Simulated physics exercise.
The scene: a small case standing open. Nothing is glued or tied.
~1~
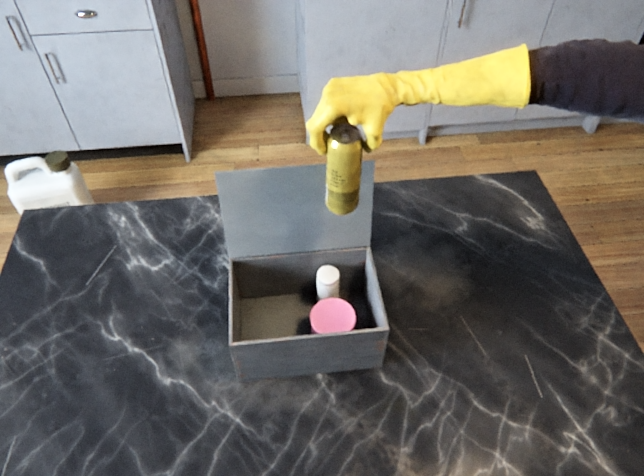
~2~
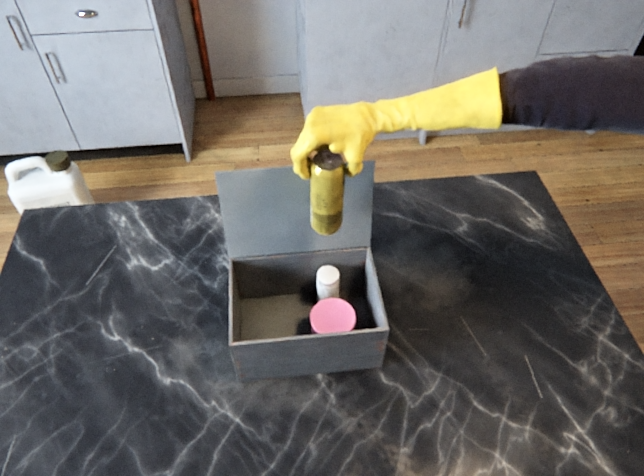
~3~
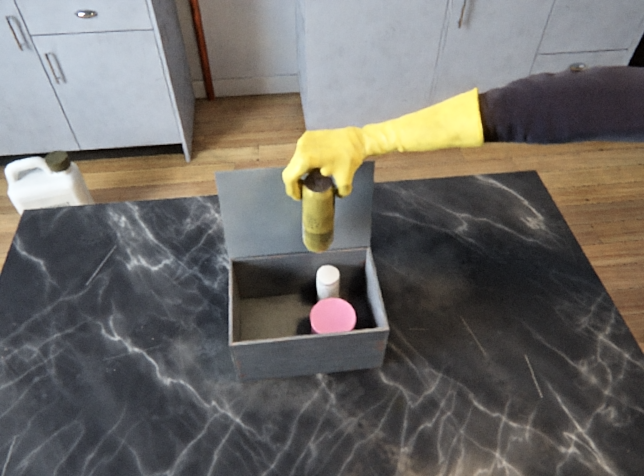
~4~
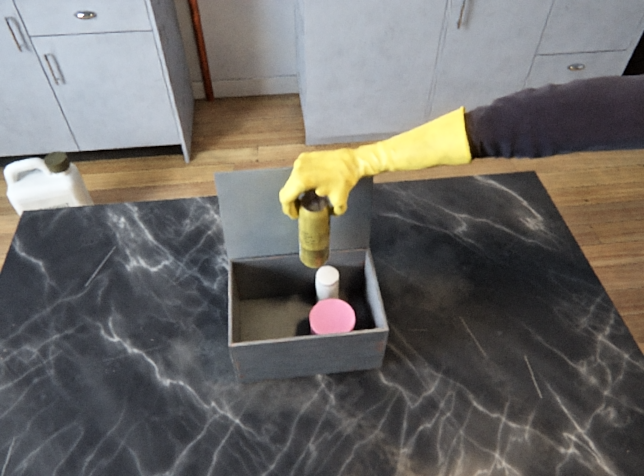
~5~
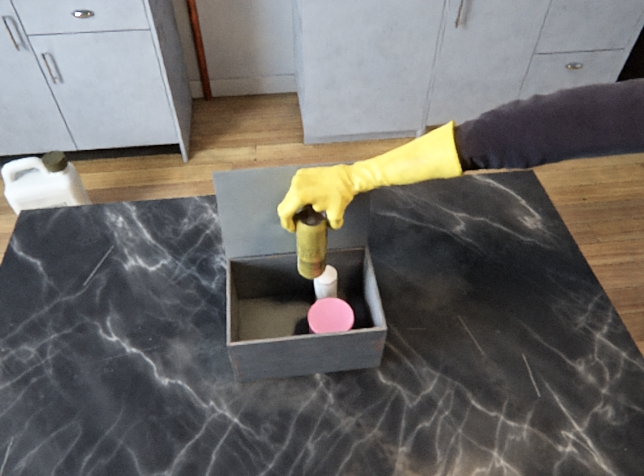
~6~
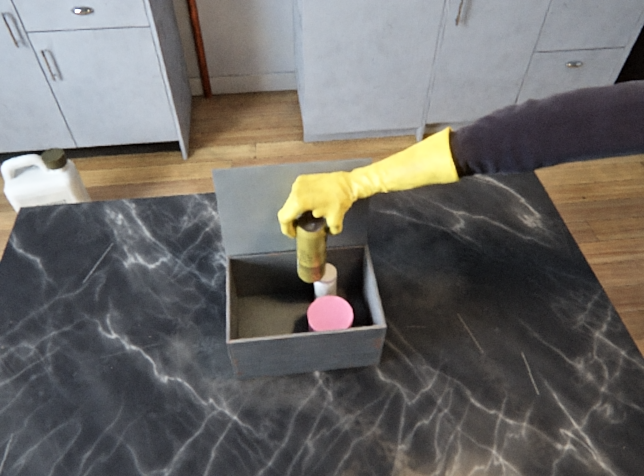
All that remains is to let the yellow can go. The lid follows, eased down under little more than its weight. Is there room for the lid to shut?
The lid sits on the rim.
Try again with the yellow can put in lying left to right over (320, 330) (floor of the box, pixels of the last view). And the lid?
Then it shuts flat.
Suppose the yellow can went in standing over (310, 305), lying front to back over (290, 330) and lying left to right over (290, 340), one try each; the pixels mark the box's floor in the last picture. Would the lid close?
First try: It closes; second try: It closes; third try: It closes.
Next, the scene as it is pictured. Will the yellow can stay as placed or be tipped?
It ends up tilted.
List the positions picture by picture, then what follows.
On its way; yellow can (344, 173); pink tub (333, 327), in the first picture.
On its way; yellow can (327, 196); pink tub (332, 327), in the second picture.
On its way; yellow can (319, 215); pink tub (333, 327), in the third picture.
On its way; yellow can (315, 232); pink tub (332, 327), in the fourth picture.
On its way; yellow can (312, 245); pink tub (330, 326), in the fifth picture.
In place under the hand; yellow can (312, 250); pink tub (330, 324), in the sixth picture.
Then, 1.00 s after the last picture, lid starting down; yellow can on its side near (281, 310).
Then, 1.80 s after the last picture, lid 41° above the rim; yellow can on its side near (280, 309).
At rest, lid shut; tipped over in the box, yellow can; the other 2 in place. Seen from the same camera at the end, yellow can near (279, 308).
